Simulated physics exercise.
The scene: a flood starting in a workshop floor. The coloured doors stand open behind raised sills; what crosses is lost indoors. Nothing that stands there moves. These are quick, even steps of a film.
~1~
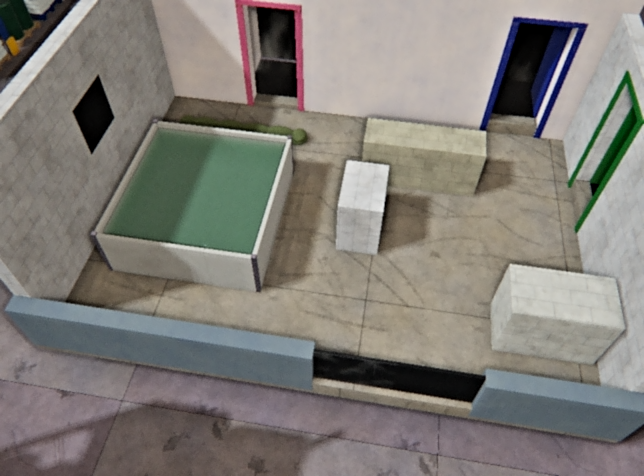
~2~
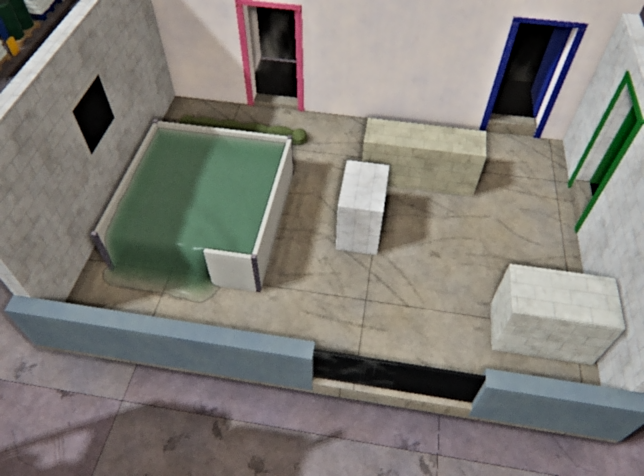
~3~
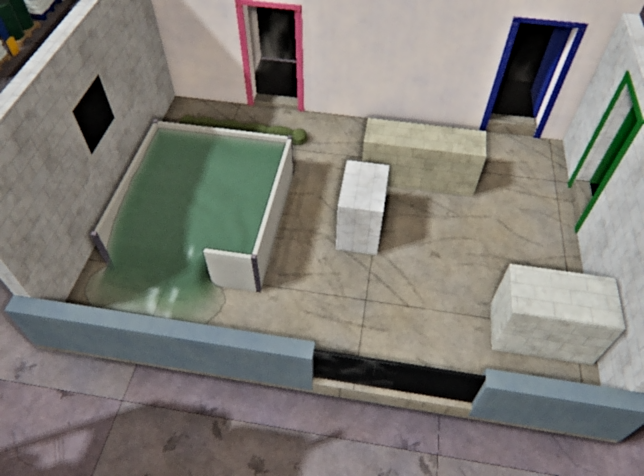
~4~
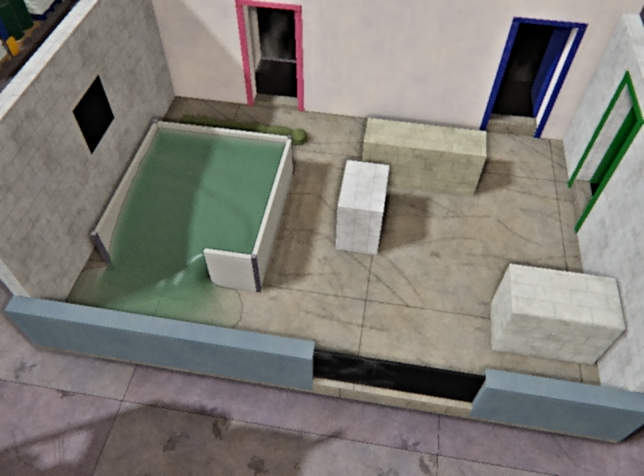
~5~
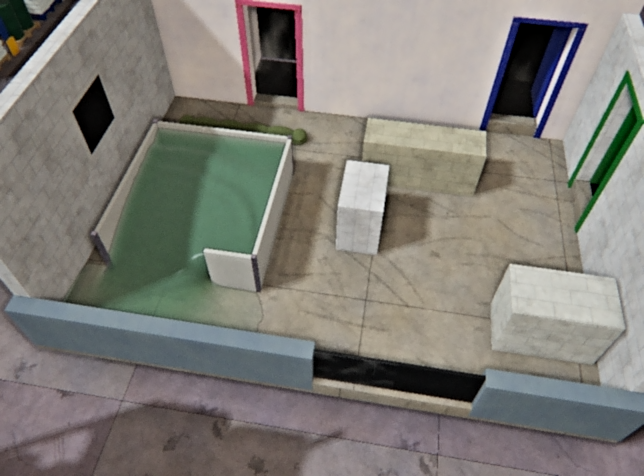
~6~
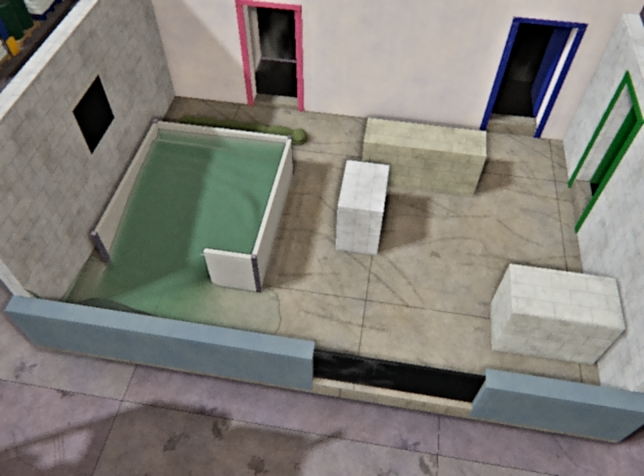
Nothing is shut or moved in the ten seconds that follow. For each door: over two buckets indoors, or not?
In the end: The green door admits no more than that; the pink door admits no more than that; the blue door admits no more than that.
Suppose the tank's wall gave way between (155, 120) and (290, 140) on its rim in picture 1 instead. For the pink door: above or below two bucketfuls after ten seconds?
In short: The pink one passes that mark.
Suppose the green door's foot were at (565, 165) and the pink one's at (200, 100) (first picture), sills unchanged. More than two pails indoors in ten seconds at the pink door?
The pink door floods.
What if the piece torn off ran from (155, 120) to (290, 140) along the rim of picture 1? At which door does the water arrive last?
The green one.
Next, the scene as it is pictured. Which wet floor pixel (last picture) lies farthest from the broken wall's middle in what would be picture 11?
I would point to (408, 381).
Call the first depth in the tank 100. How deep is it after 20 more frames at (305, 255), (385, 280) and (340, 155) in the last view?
In that order: 2, 8 and 0 per cent.
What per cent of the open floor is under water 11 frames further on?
Close to 40 %.
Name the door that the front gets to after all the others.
I say the blue one.
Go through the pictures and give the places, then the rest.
In the first frame, still water in the open tank at (200, 186).
In the second frame, water pours out at (160, 266) and has run to (107, 270).
In the third frame, the front is at (92, 292), out from the gap at (160, 266).
In the fourth frame, water pours out at (161, 267) and has run to a hidden place.
In the fifth frame, the front is at a hidden place, out from the gap at (161, 267).
In the sixth frame, water pours out at (161, 267) and has run to a hidden place.
A moment on, water covers 20 % of the floor; the green door not reached, the pink door not reached, the blue door not reached.
Next, water covers 40 % of the floor; the green door not reached, the pink door not reached, the blue door not reached.
Then, water covers 65 % of the floor; the green door wet at the sill, nothing in, the pink door wet at the sill, nothing in, the blue door not reached.
Later, water covers 90 % of the floor; the green door wet at the sill, nothing in, the pink door wet at the sill, nothing in, the blue door wet at the sill, nothing in.
In the end, water covers 95 % of the floor; the green door wet at the sill, nothing in, the pink door wet at the sill, nothing in, the blue door wet at the sill, nothing in.
